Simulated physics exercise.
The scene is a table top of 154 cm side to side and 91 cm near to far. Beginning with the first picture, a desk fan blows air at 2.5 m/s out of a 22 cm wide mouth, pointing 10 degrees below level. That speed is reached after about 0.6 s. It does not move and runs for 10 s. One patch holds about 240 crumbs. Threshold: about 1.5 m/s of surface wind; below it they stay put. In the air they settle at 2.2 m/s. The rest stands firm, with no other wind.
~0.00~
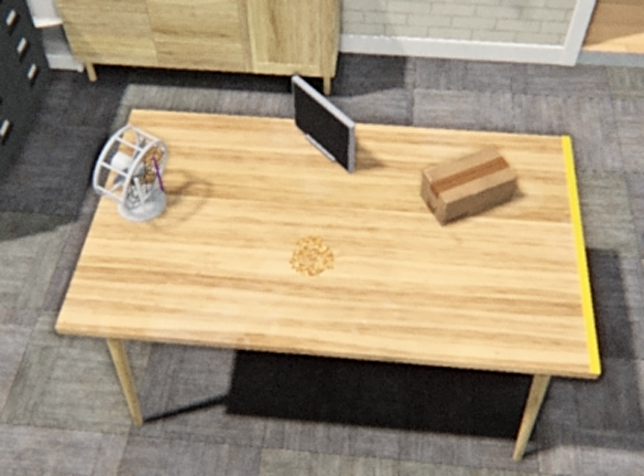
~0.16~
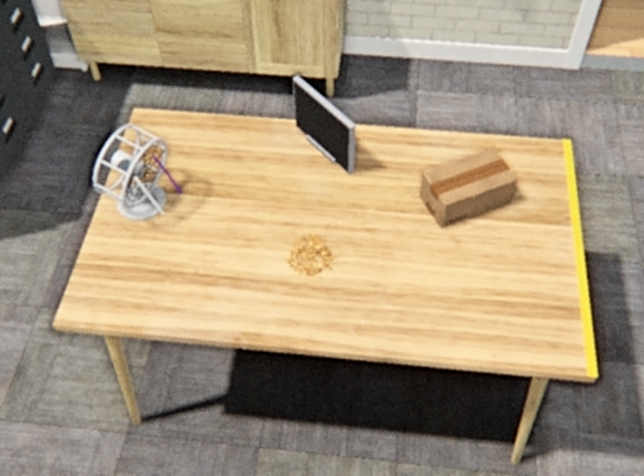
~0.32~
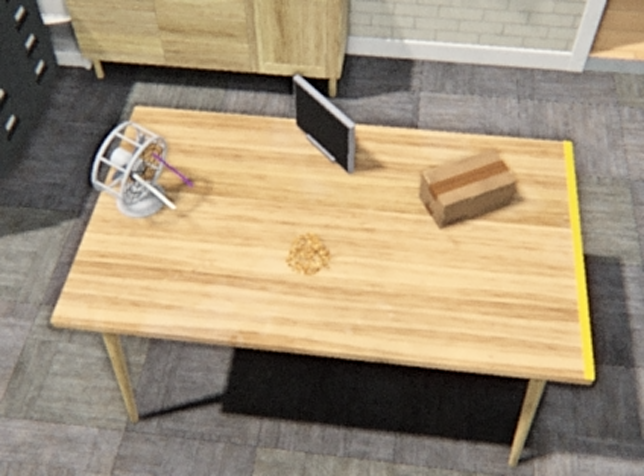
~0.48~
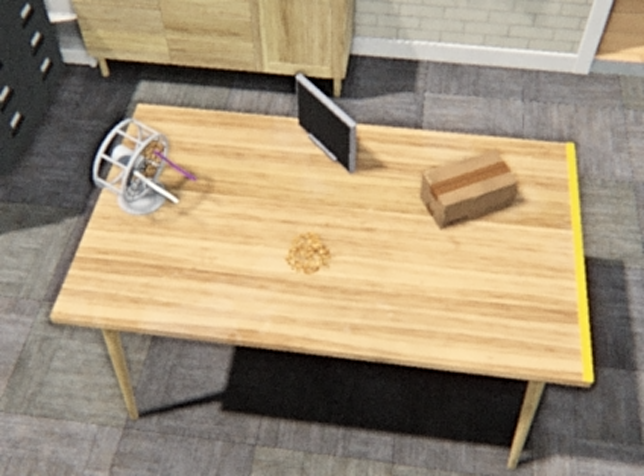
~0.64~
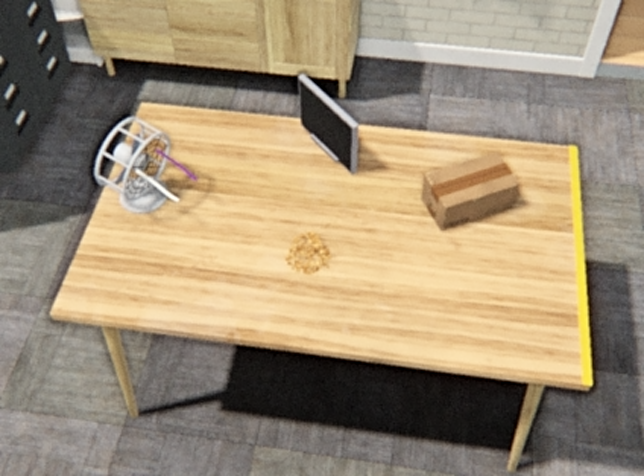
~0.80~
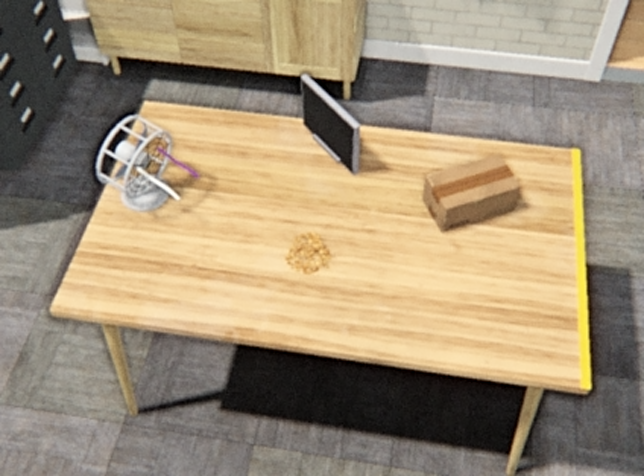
A wooden table holds a fan, laptop, box and crumbs, and the crumbs stay still.
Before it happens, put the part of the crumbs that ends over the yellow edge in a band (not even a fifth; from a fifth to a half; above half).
Share over yellow edge = above one half.
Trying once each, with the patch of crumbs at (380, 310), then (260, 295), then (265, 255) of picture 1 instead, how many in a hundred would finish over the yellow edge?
10 %, 0 %, 40 %.
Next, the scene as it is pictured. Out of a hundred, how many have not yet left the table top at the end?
Result: Some 0 %.
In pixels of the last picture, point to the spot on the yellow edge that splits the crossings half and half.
About (588, 329).
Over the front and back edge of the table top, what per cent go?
About 20 per cent front and 0 per cent back.
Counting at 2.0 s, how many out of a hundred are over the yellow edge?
About 80 %.
After 2.0 s, 20 % are on the move or not yet settled, 76 % are over the yellow edge.
After 3.2 s, 0 % are on the move or not yet settled, 78 % are over the yellow edge.
After 5.5 s, 0 % are on the move or not yet settled, 78 % are over the yellow edge.
After 10.0 s, at the end, 78 % are over the yellow edge.
